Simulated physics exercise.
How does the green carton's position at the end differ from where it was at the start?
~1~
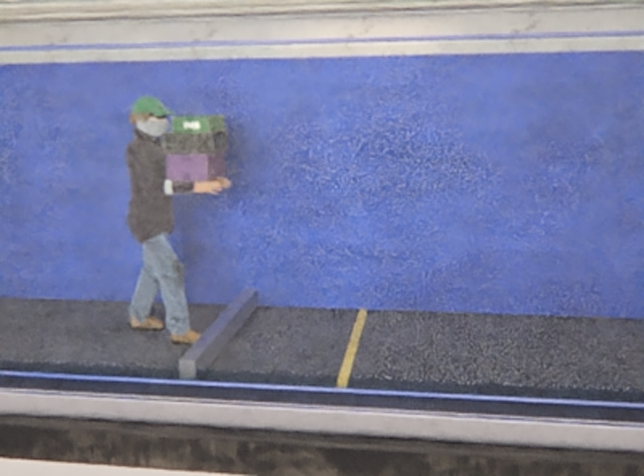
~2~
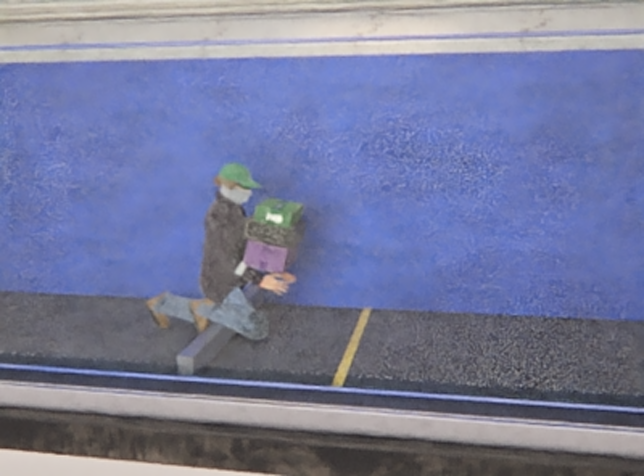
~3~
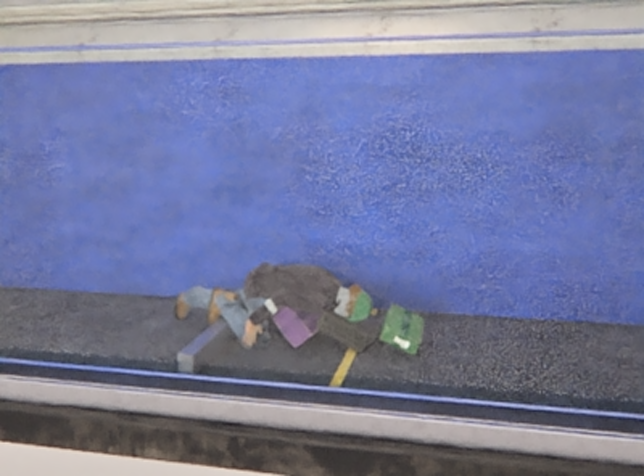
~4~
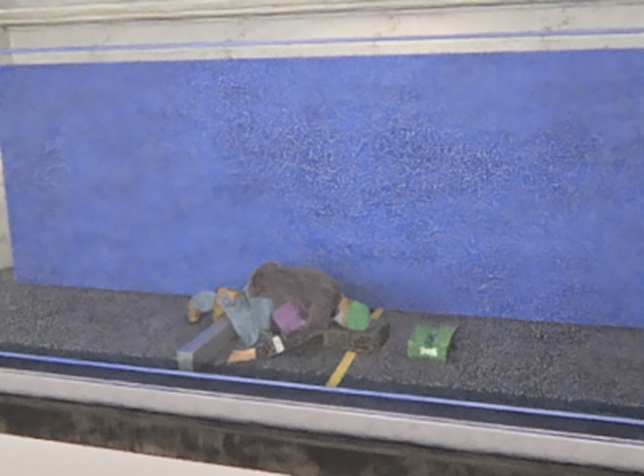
At the start it is on top of the stack in the person's arms, at the left. At the end it lies on the floor farther right, past the yellow line.
